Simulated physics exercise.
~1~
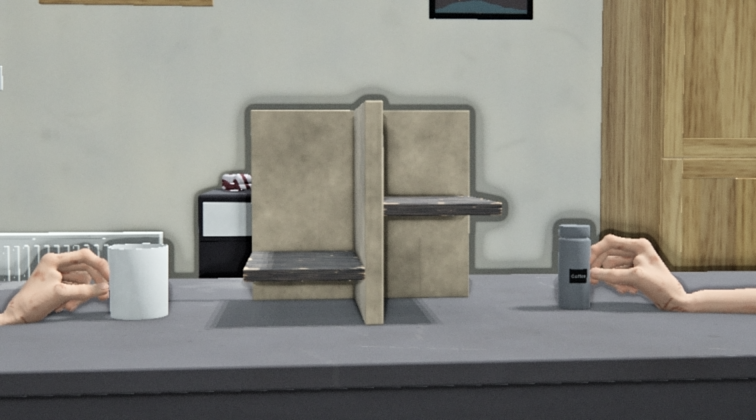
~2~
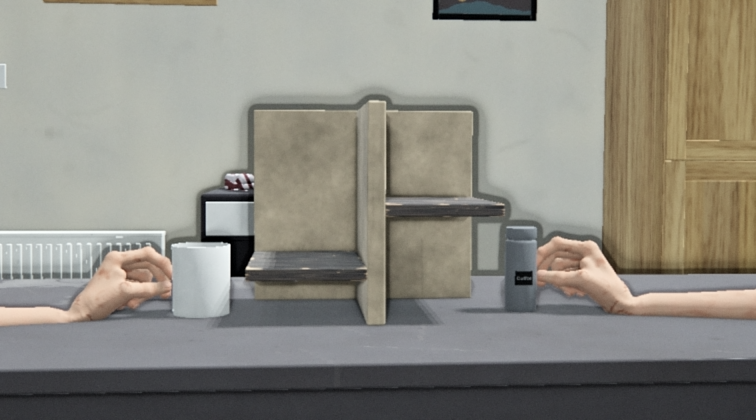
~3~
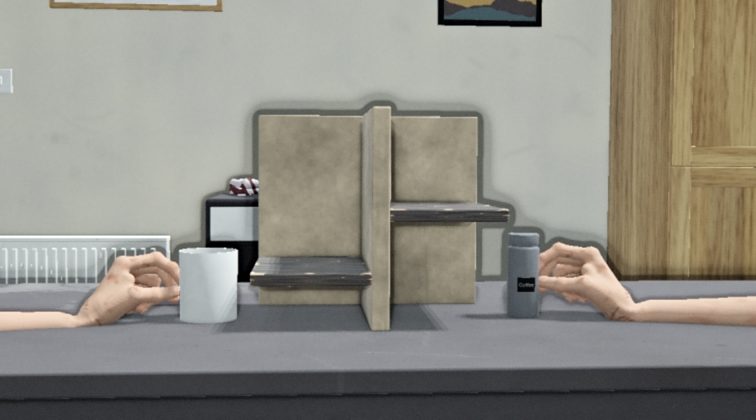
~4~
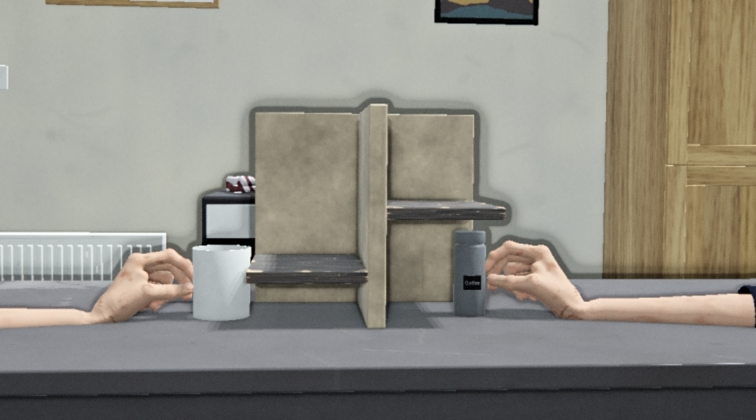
At the start, a small rack with a low shelf on each side stands on a grey table, with a hand holding a white beaker at the left and another hand holding a grey shaker at the right. Both hands slide their upright items inward toward the rack. They pause near the openings, the view swaying slightly. Then the right hand pushes the shaker left, and it passes beneath the higher shelf. The left hand moves the beaker slightly right, but it is too tall and ends stopped against the edge of the lower shelf.
